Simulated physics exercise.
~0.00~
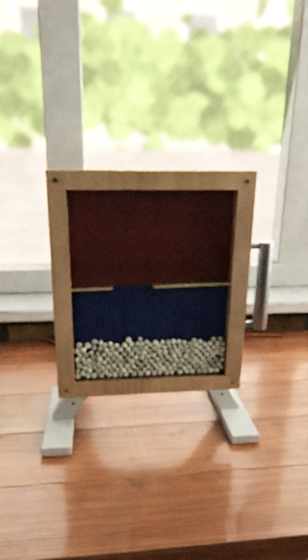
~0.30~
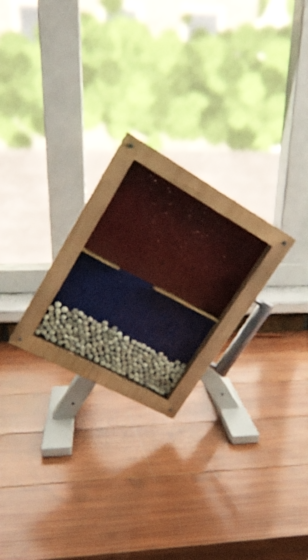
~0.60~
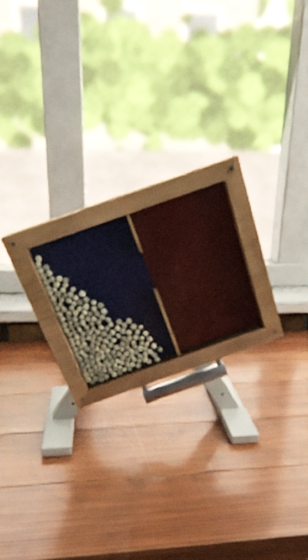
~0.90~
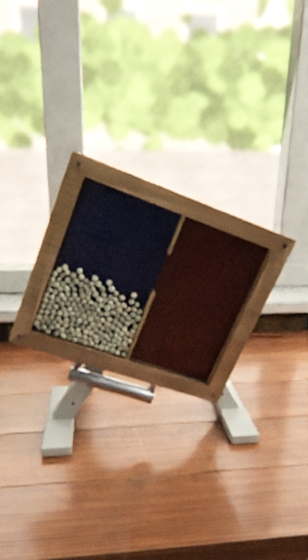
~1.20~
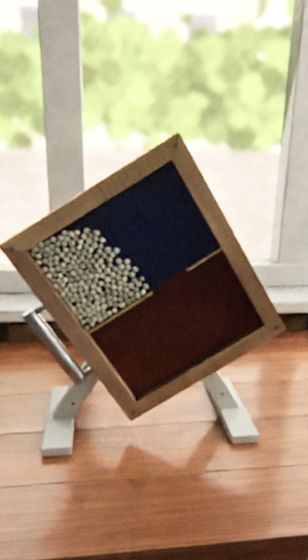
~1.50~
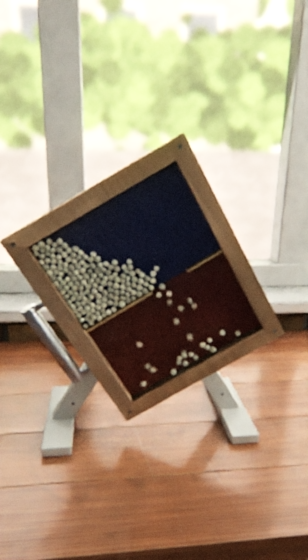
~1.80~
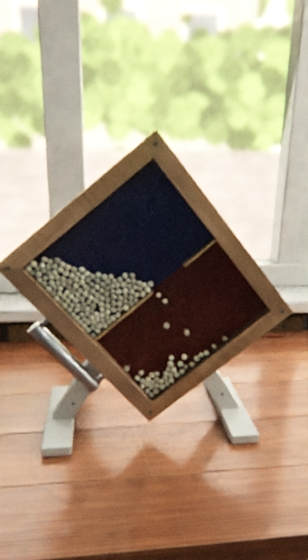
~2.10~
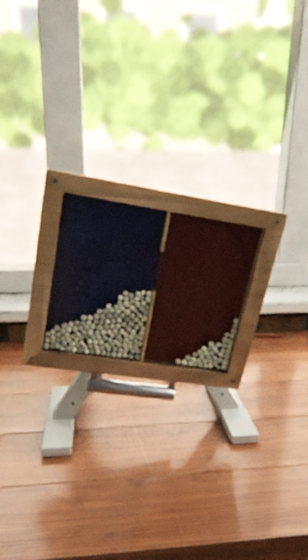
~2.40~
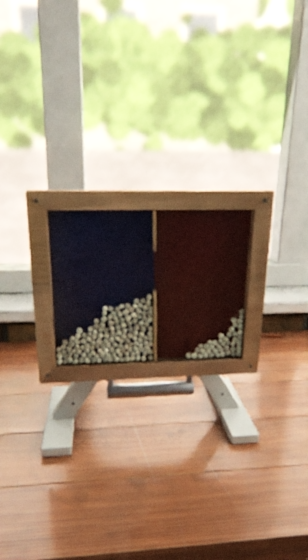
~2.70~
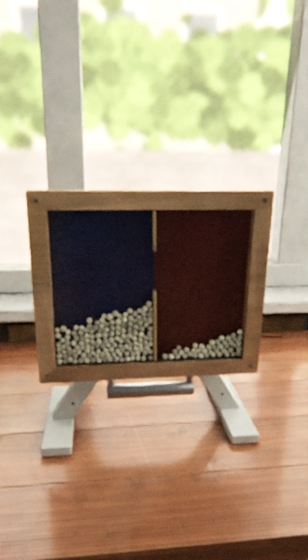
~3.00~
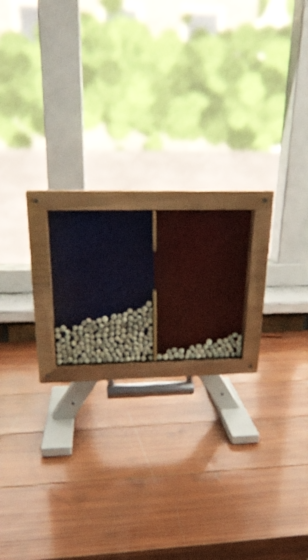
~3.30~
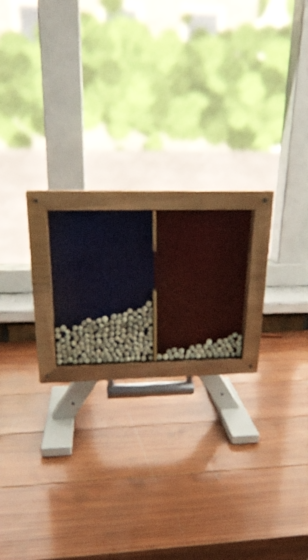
A framed case tips clockwise, swings partway back, and rests with more white balls in blue than red.
